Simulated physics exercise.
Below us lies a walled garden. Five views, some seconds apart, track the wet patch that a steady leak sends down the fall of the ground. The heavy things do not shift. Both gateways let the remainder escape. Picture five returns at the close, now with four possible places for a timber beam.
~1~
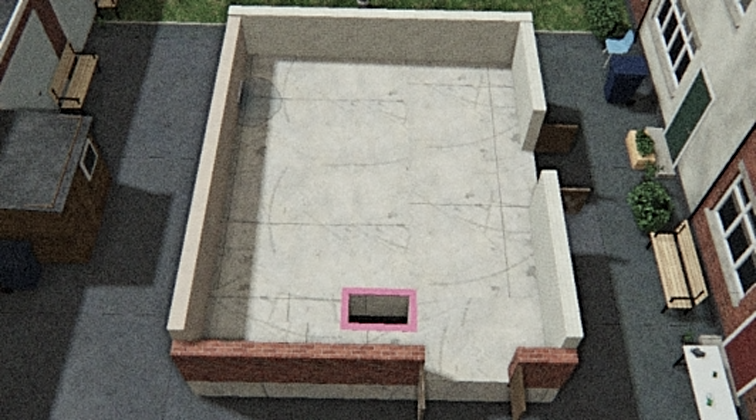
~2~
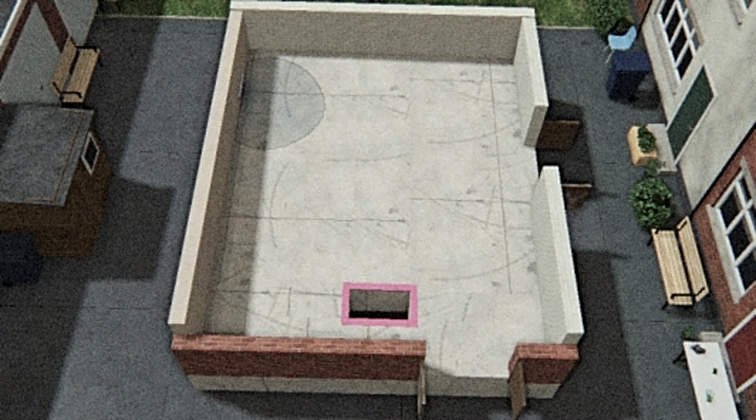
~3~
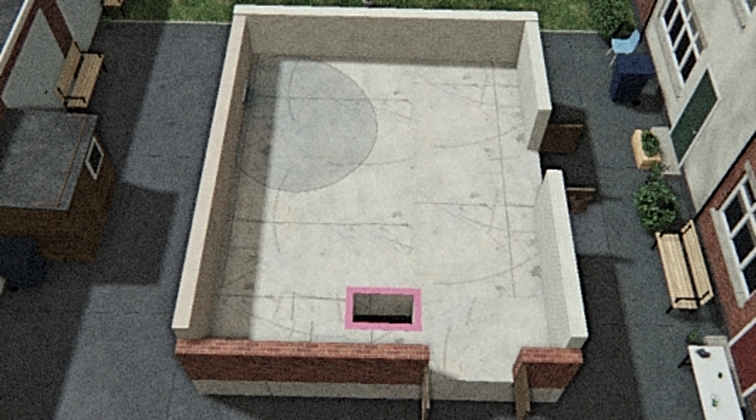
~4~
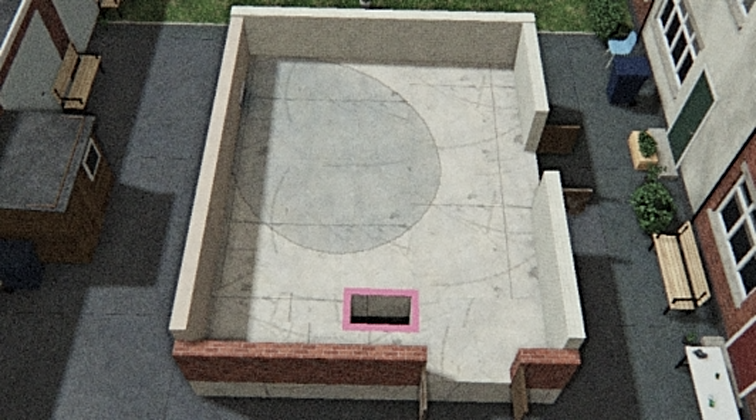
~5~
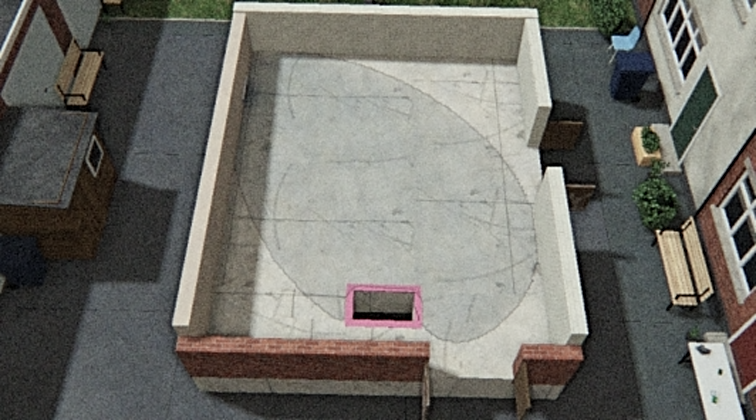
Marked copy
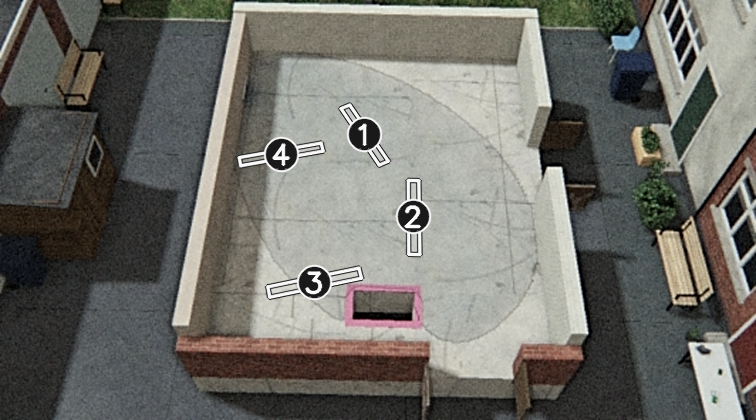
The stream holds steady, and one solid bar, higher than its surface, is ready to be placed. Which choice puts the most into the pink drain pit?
I would pick spot 2.
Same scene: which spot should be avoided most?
4 it is.
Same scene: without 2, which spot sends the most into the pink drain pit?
1 it is.
On the marked copy, 1 from (345, 106) to (383, 163); 2 from (414, 254) to (413, 180); 3 from (268, 292) to (360, 273); 4 from (239, 161) to (322, 147).
Choosing 1, about 31 % of the stream goes into the pink drain pit, about 69 % out by the gates.
Choosing 2, about 48 % of the stream goes into the pink drain pit, about 52 % out by the gates.
Choosing 3, about 18 % of the stream goes into the pink drain pit, about 82 % out by the gates.
Choosing 4, about 6 % of the stream goes into the pink drain pit, about 93 % out by the gates.
